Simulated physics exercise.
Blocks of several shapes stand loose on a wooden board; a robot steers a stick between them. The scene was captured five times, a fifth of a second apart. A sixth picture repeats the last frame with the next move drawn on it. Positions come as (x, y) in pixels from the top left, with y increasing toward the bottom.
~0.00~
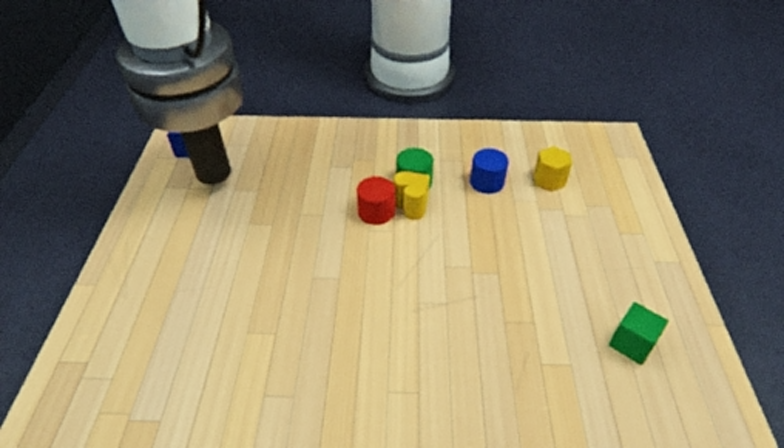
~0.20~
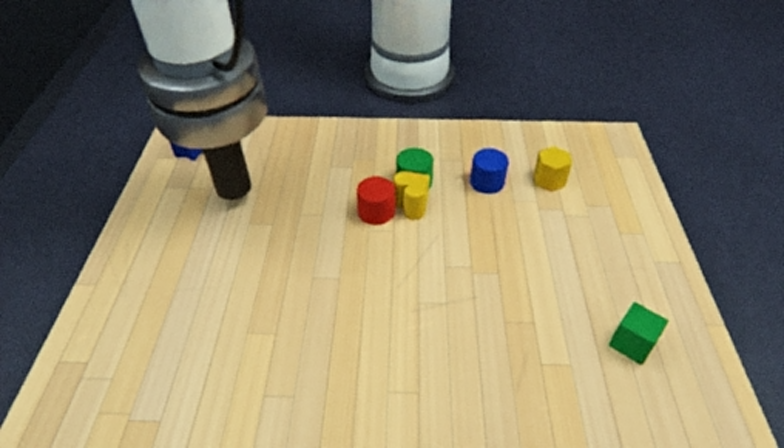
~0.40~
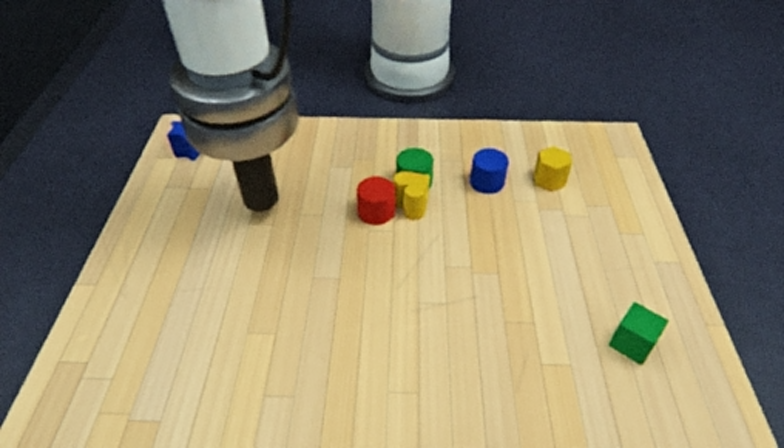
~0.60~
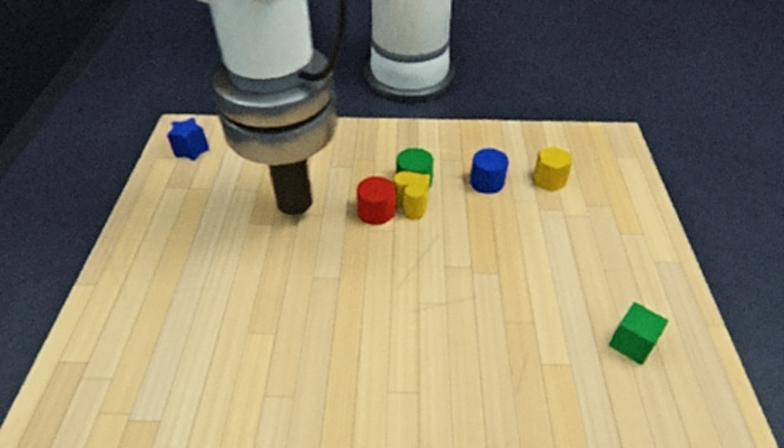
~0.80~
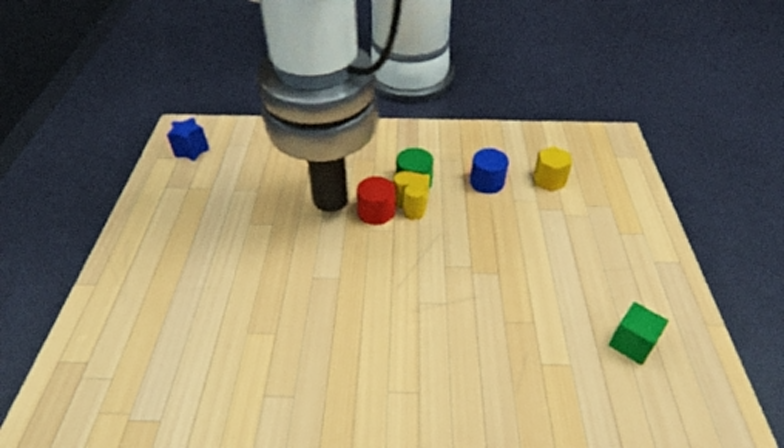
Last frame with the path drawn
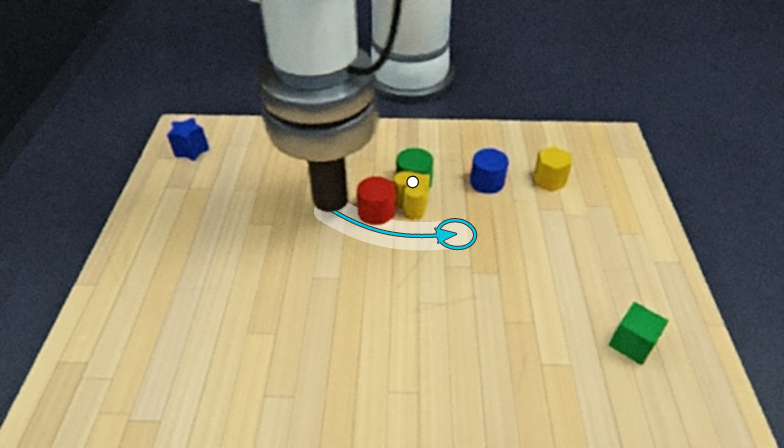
A robot arm holding a dark stick moved rightward across the back of a wooden board, coming up beside the red cylinder, while the colored blocks all stayed still.
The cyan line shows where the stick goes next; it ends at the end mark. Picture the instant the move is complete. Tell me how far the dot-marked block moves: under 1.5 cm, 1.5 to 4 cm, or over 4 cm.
The shift is above 4 cm.
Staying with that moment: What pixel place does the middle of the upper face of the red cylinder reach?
The centre of its top will be at (469, 185).
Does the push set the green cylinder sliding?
Yes, I think so.
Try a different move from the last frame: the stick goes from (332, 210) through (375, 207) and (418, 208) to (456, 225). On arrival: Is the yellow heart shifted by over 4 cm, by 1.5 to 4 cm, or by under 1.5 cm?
More than 4 cm.
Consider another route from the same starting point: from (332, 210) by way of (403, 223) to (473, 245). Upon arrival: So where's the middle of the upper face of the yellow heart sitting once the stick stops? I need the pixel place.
The middle of its upper face should be somewhere near (473, 170).
Path on the board, from (332, 210) by way of (368, 227) and (411, 236) to (456, 234); the dot is on the yellow heart.
What follows on the original path. One third of the way, stick (368, 217); red cylinder (402, 192); yellow heart (429, 180); green cylinder (420, 156).
Two thirds of the way, stick (413, 225); red cylinder (439, 192); yellow heart (446, 171), turned 40° anticlockwise; green cylinder (422, 154).
At the end, stick (458, 223); red cylinder (469, 185); yellow heart (452, 165), turned 80° anticlockwise; green cylinder (422, 153); blue cylinder in place.
